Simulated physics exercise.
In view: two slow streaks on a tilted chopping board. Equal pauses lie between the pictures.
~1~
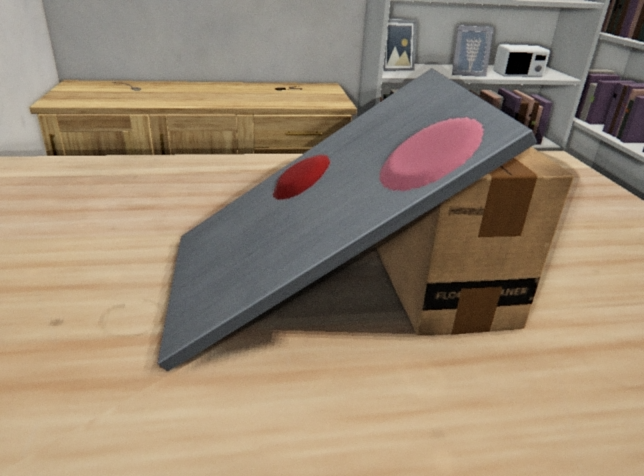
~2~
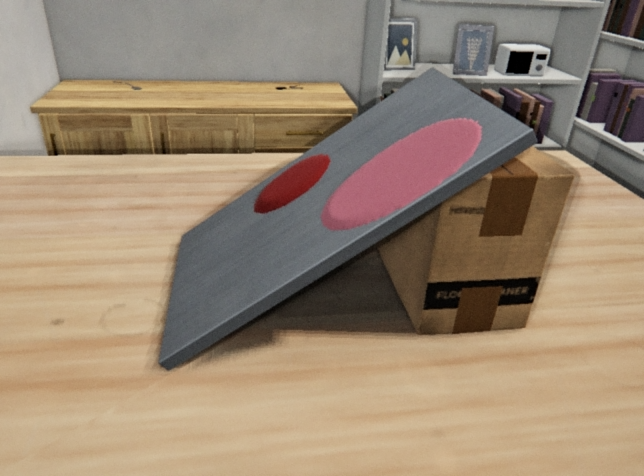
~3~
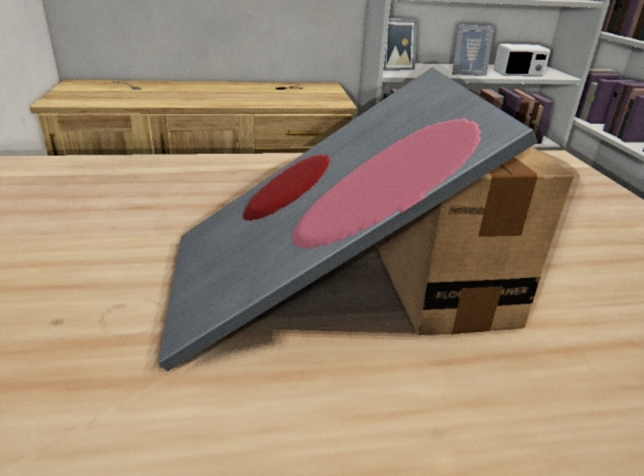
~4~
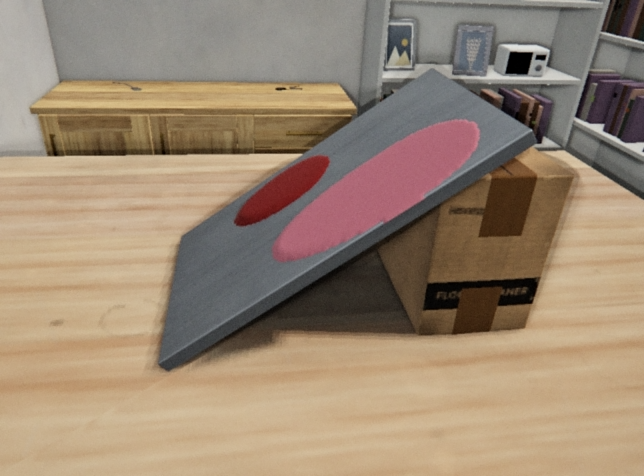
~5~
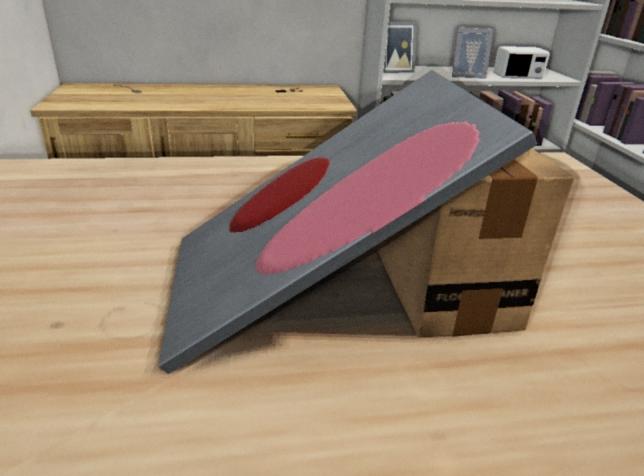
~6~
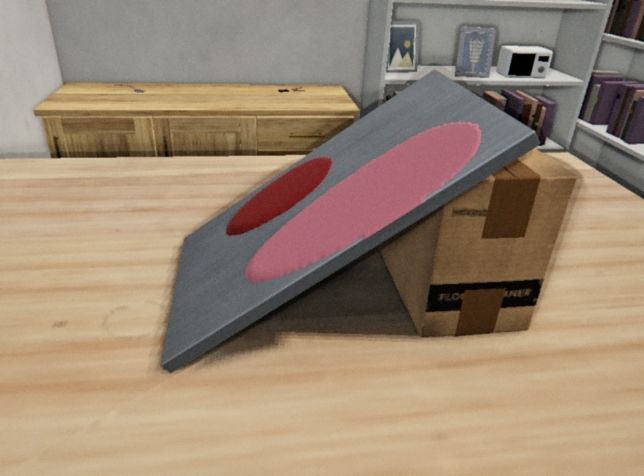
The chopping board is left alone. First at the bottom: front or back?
The nearer one.
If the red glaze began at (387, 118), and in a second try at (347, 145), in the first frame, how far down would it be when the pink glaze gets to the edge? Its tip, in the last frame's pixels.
First near (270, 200), then near (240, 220).
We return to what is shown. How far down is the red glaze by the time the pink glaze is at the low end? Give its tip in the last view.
Roughly at (197, 248).
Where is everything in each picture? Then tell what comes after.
In the first picture, tip of the pink glaze a quarter of the way down; tip of the red glaze (282, 188) half way down.
In the second picture, tip of the pink glaze (332, 213) half way down; tip of the red glaze three quarters of the way down.
In the third picture, tip of the pink glaze half way down; tip of the red glaze (249, 209) three quarters of the way down.
In the fourth picture, tip of the pink glaze (283, 245) three quarters of the way down; tip of the red glaze three quarters of the way down.
In the fifth picture, tip of the pink glaze three quarters of the way down; tip of the red glaze (236, 221) three quarters of the way down.
In the sixth picture, tip of the pink glaze (255, 266) three quarters of the way down; tip of the red glaze three quarters of the way down.
Next, the pink glaze is close to the edge; the red glaze is close to the edge.
Finally, the pink glaze is at the low edge; the red glaze is close to the edge.
